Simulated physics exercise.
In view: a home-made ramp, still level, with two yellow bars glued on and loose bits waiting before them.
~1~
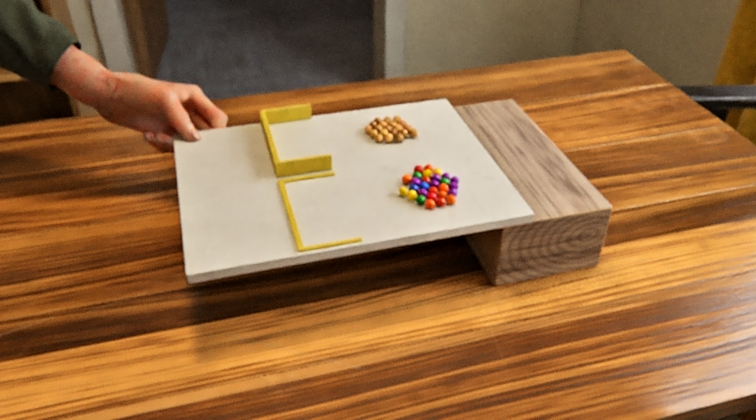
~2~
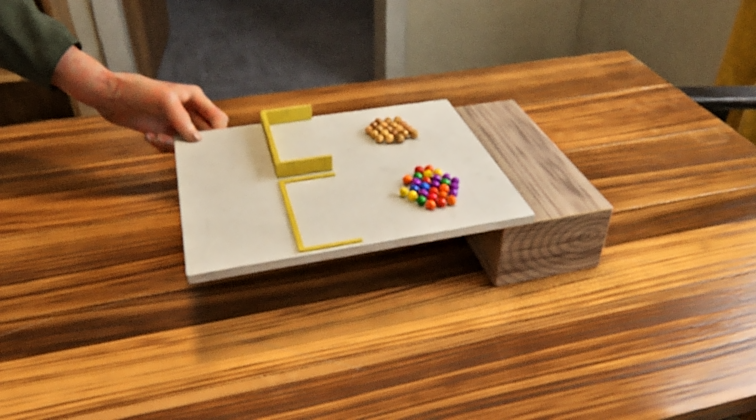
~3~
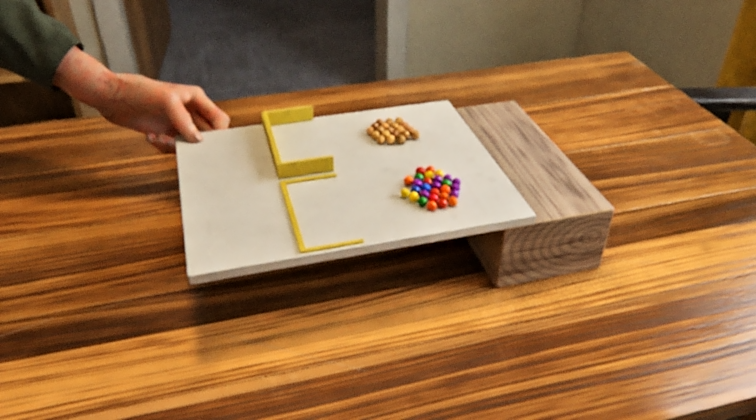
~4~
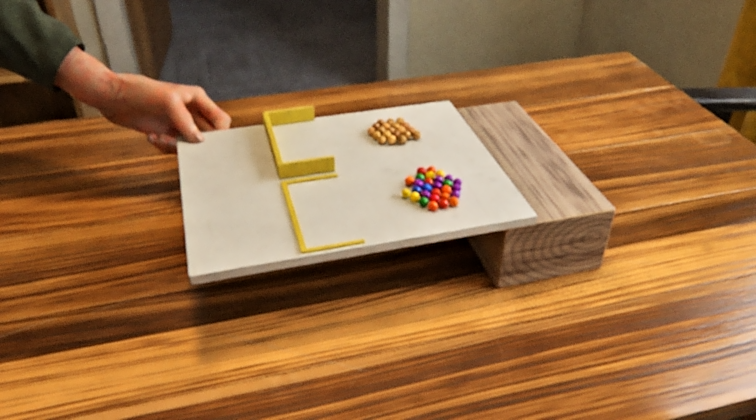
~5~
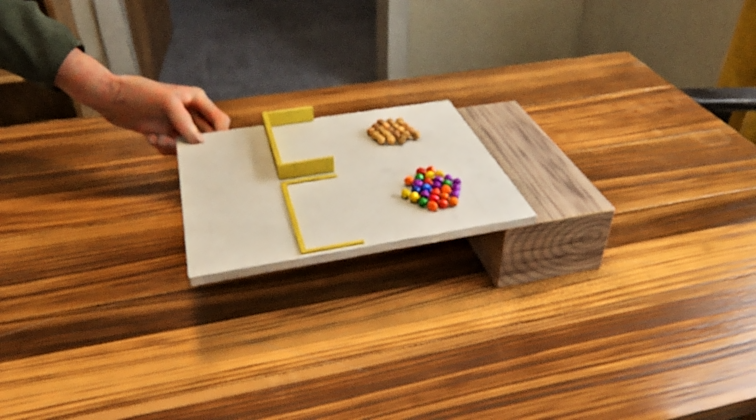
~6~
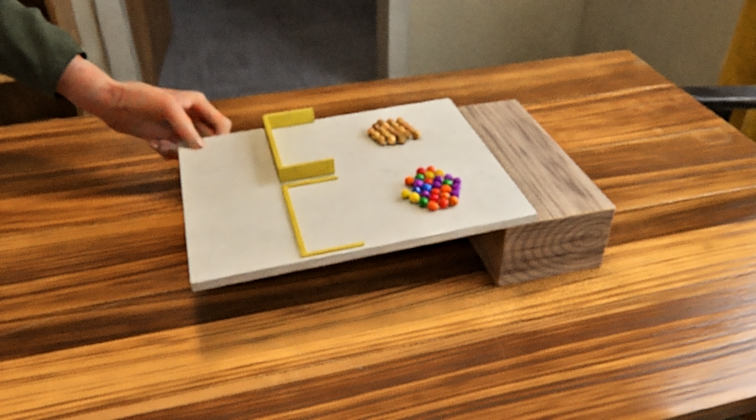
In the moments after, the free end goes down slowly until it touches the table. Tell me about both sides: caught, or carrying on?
Front batch: It passes the strip. Back batch: It halts at the strip.
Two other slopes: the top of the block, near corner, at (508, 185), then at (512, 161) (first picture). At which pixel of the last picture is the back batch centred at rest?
Around (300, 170) in the first try, (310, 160) in the second.
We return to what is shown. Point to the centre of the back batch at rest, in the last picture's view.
Around (294, 183).
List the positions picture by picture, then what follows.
The first picture shows held end of the board at (197, 271), level; block at (504, 183), about a quarter as high as the board is long; front batch at (434, 185), some round plastic beads; back batch at (388, 129), a few round wooden beads; front bar at (290, 214), much lower than a piece; back bar at (270, 142), taller than the pieces.
The second picture shows held end of the board at (197, 271), level; back batch at (389, 130).
The third picture shows held end of the board at (199, 272), level; front batch at (436, 186).
The fourth picture shows held end of the board at (200, 272), level; back batch at (391, 131).
The fifth picture shows held end of the board at (199, 274), level; front batch at (437, 187).
The sixth picture shows held end of the board at (202, 279), down by 2°; block at (507, 183); front batch at (437, 186), not moving; back batch at (391, 131), not moving; front bar at (294, 219); back bar at (273, 147).
Then, 0.24 s past the last view, board sloping at 7°; front batch where it was; back batch where it was.
Then, 0.54 s past the last view, board sloping at 14°; front batch on its way down; back batch on its way down.
Then, 0.86 s past the last view, board resting at 16°; front batch about two thirds past its bar; back batch has reached its bar.
Finally, board resting at 16°; front batch about two thirds past its bar; back batch gathered behind its bar.
